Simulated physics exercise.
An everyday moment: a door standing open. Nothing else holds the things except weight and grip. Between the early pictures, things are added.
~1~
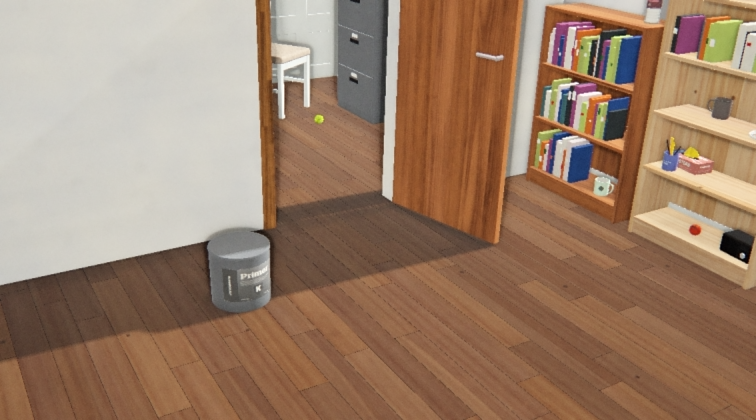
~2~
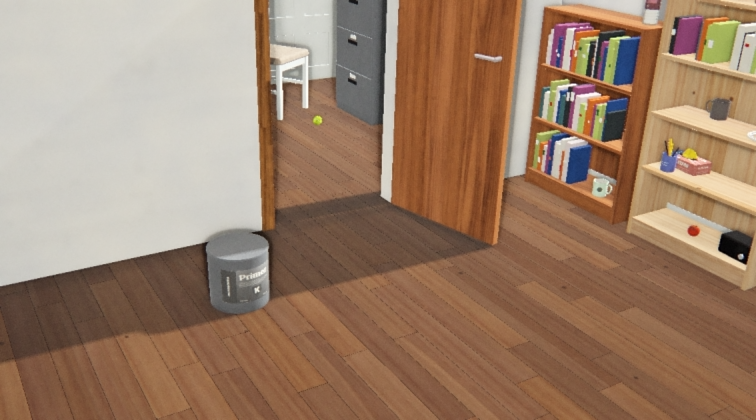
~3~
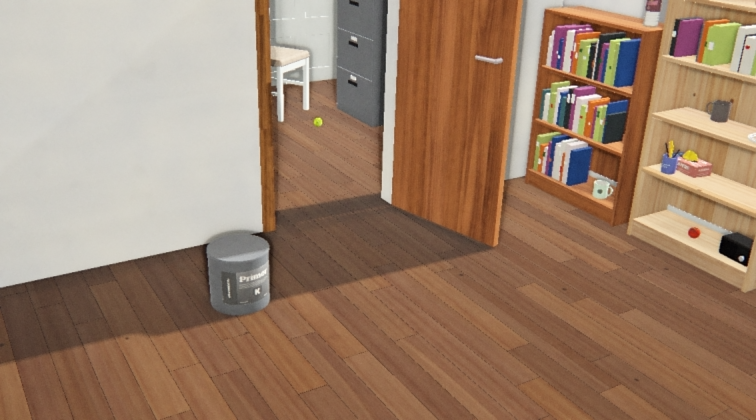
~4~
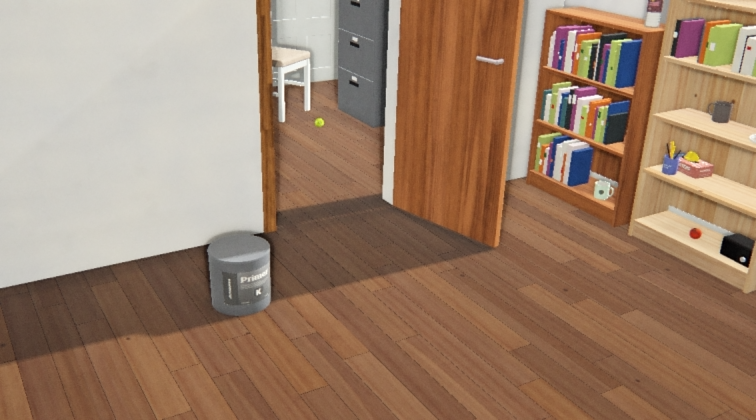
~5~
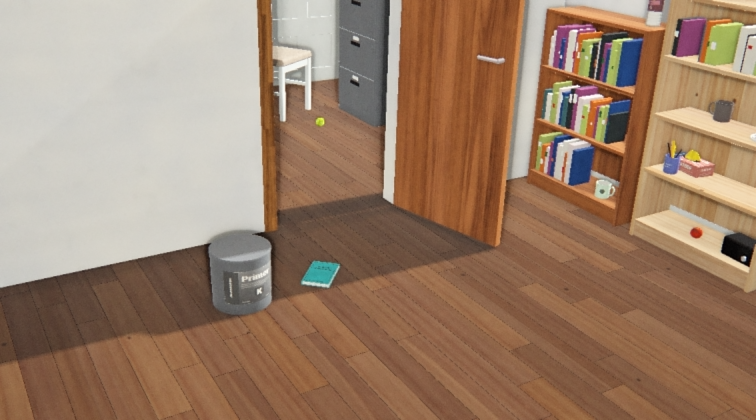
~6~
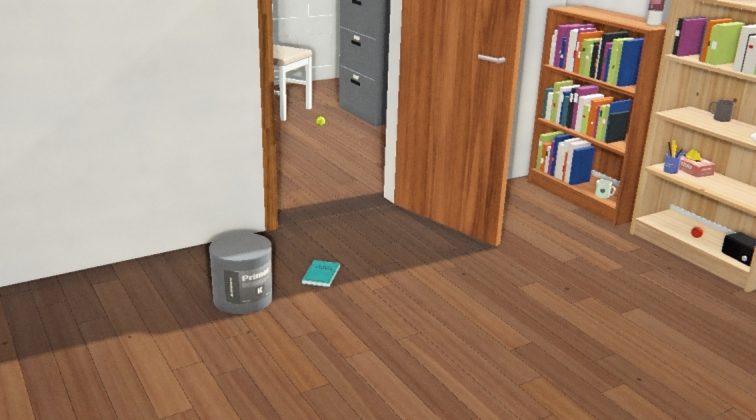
Nothing visibly moved in the room with the wide-open wooden door, the grey pail and the bookshelves, but partway through, a turquoise book appeared on the floor just right of the pail.
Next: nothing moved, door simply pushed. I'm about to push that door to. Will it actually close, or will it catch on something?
I'd say the door gets there this time.
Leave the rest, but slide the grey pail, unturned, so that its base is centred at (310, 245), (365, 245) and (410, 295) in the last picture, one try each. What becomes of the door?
First it cannot finish its swing, then it cannot finish its swing, and last it finishes its swing.
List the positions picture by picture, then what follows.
In the first frame, door wide open and still; grey pail (240, 271).
In the second frame, door wide open and still; grey pail (239, 273).
In the third frame, door wide open and still; grey pail (239, 274).
In the fourth frame, door wide open and still; grey pail (240, 275).
In the fifth frame, door wide open and still; grey pail (241, 274).
In the sixth frame, door wide open and still; turquoise book (322, 273); grey pail (242, 273).
Then, 0.80 s after the last picture, open by 67°.
Then, 1.20 s after the last picture, open by 30°.
At rest, open by 0°; both in place. Seen from the same camera at the end, turquoise book near (322, 273).
